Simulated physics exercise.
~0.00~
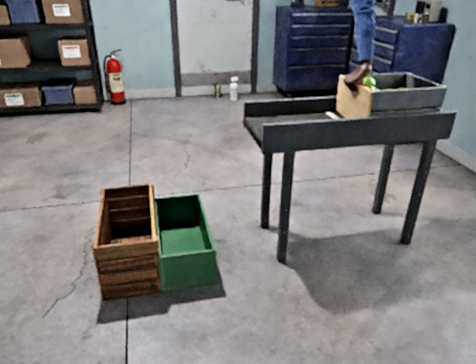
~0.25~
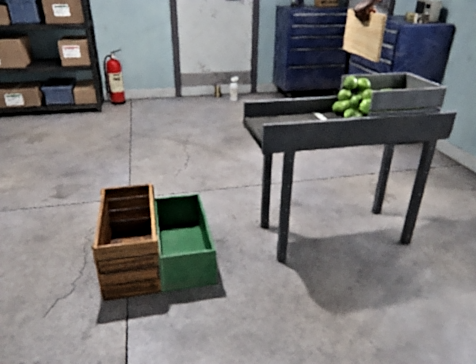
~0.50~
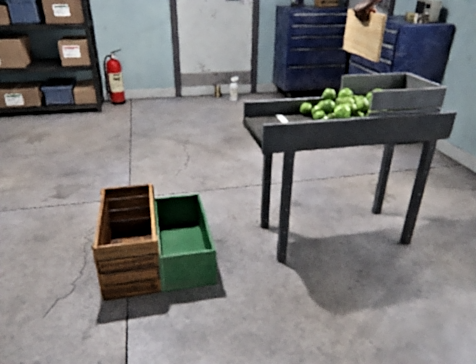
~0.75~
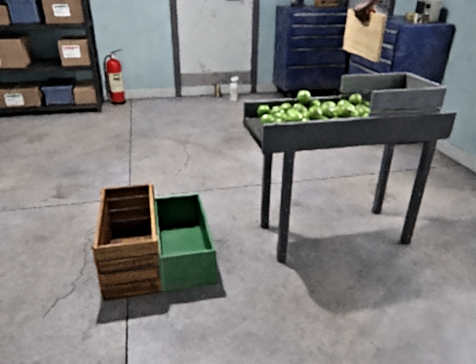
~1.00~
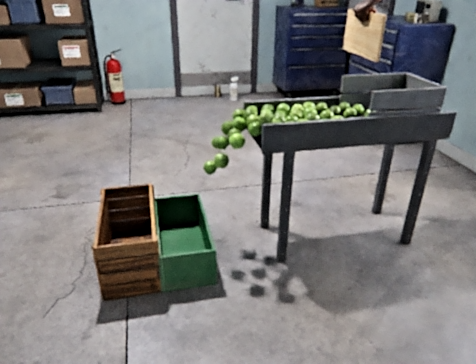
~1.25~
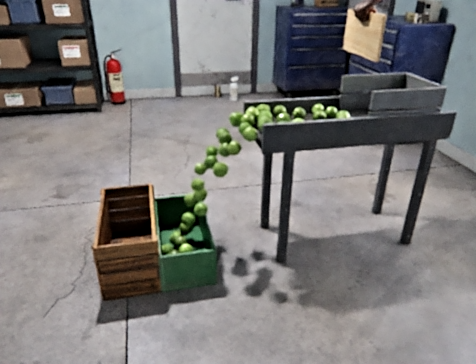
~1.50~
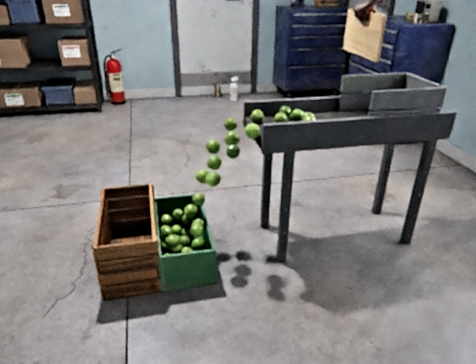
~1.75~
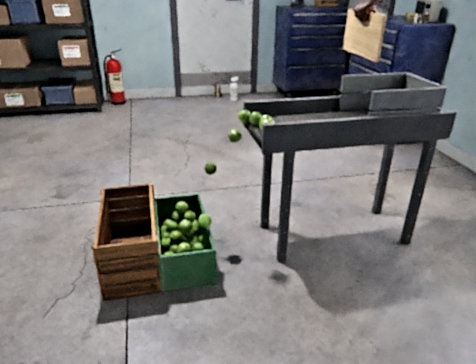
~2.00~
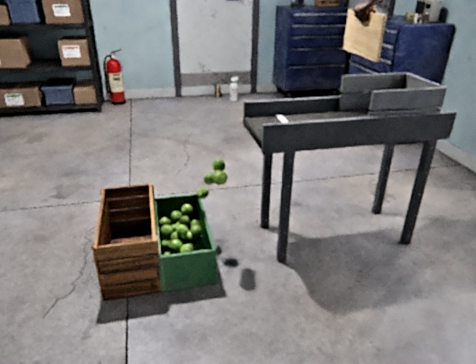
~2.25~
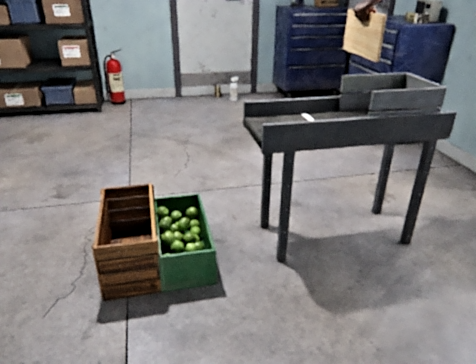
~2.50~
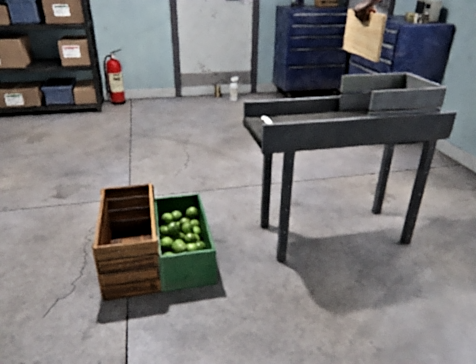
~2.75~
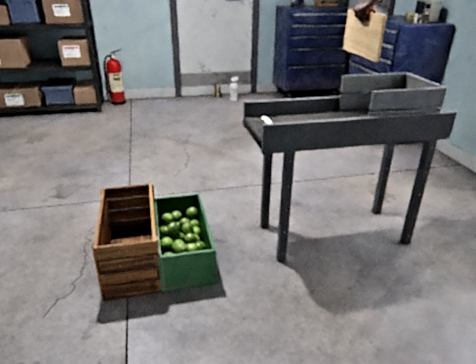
Hand lifting a wooden gate from a grey pen, green apples riding the belt left and dropping into the green tote.
